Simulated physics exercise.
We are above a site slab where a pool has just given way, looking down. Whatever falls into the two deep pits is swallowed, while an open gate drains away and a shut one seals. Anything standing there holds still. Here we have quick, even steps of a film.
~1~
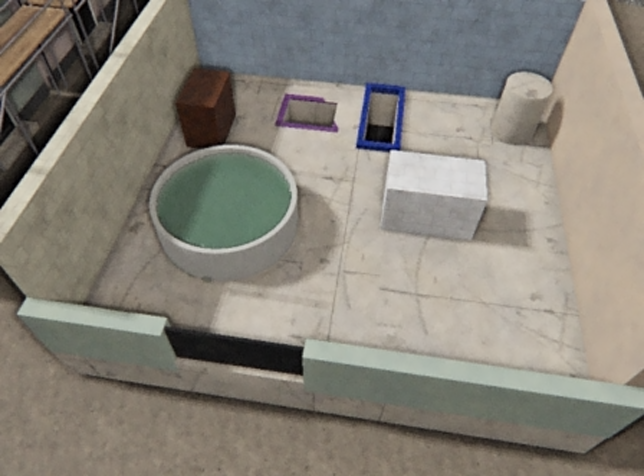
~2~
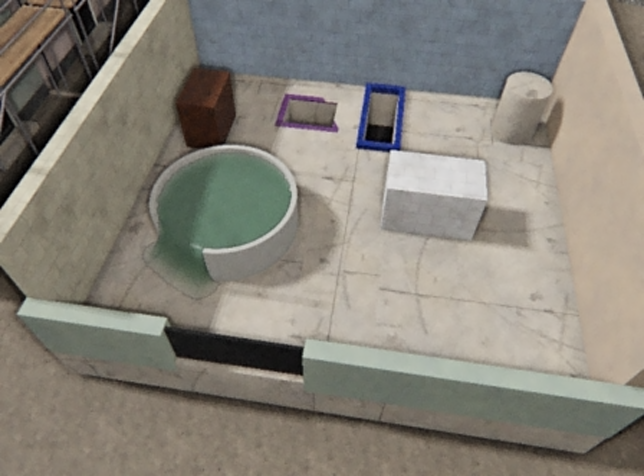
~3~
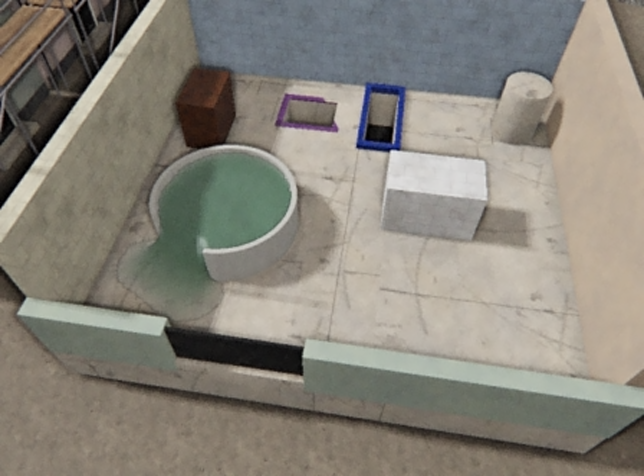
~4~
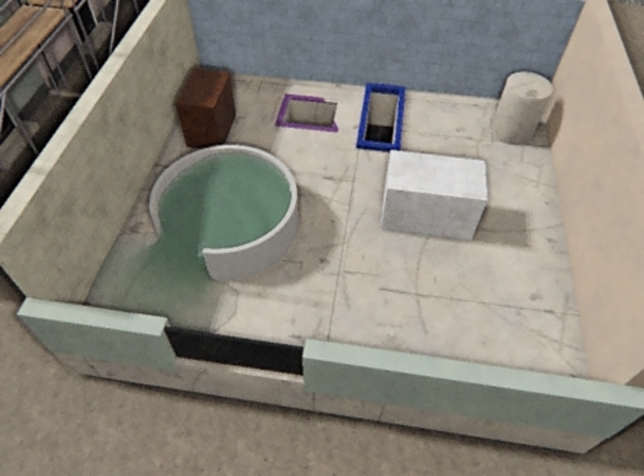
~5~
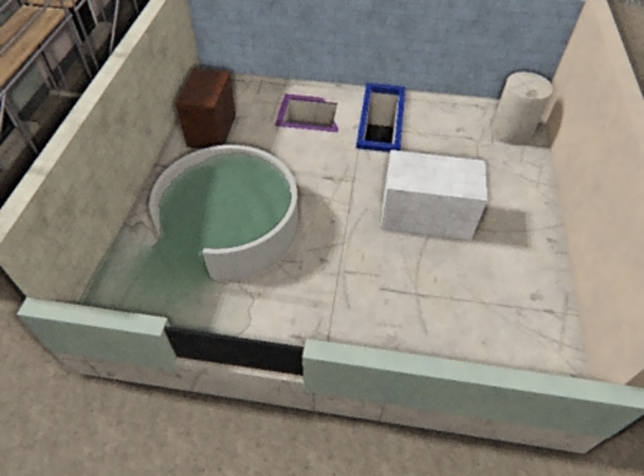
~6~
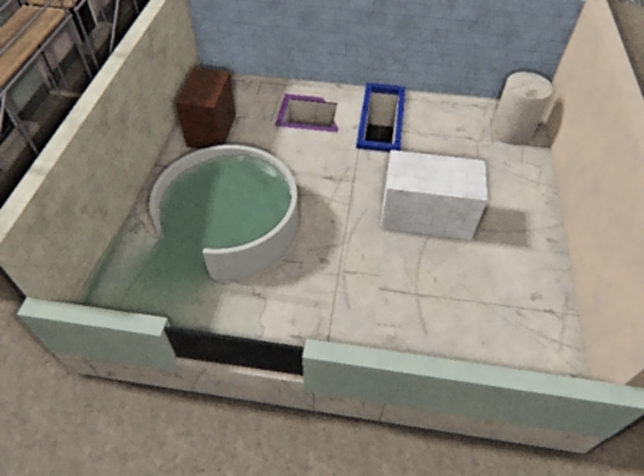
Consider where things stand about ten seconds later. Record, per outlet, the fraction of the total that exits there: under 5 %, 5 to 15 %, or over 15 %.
Result: The gate pulls in barely a drop - beneath five per cent. The blue pit pulls in barely a drop - beneath five per cent. The purple pit pulls in a so-so amount - five to fifteen per cent.
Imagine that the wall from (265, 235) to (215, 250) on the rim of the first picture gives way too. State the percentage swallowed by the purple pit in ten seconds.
Purple: 0 %.
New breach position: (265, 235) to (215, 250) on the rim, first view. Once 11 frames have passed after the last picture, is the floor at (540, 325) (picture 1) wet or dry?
Result - sodden.
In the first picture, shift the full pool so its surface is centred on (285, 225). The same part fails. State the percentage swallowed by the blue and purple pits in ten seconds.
Shares - blue: 0 in a hundred, purple: 25 in a hundred.
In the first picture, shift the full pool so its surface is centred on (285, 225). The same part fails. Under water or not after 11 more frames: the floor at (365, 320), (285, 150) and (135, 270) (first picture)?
Soaked - unflooded - soaked.
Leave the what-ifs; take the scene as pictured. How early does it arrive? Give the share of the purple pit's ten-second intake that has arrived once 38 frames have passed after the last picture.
About 25 per cent.
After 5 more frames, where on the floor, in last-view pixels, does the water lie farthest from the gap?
Estimated pixel: (321, 367).
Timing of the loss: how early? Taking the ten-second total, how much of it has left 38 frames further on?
My estimate is roughly 25 percent.
A moment on, water covers 10 % of the floor; the gate 0 %, the blue pit 0 %, the purple pit 0 %.
Next, water covers 20 % of the floor; the gate 0 %, the blue pit 0 %, the purple pit 0 %.
Then, water covers 50 % of the floor; the gate 0 %, the blue pit 0 %, the purple pit 0 %.
Later, water covers 75 % of the floor; the gate 0 %, the blue pit 0 %, the purple pit 2 %.
In the end, water covers 95 % of the floor; the gate 0 %, the blue pit 0 %, the purple pit 9 %.
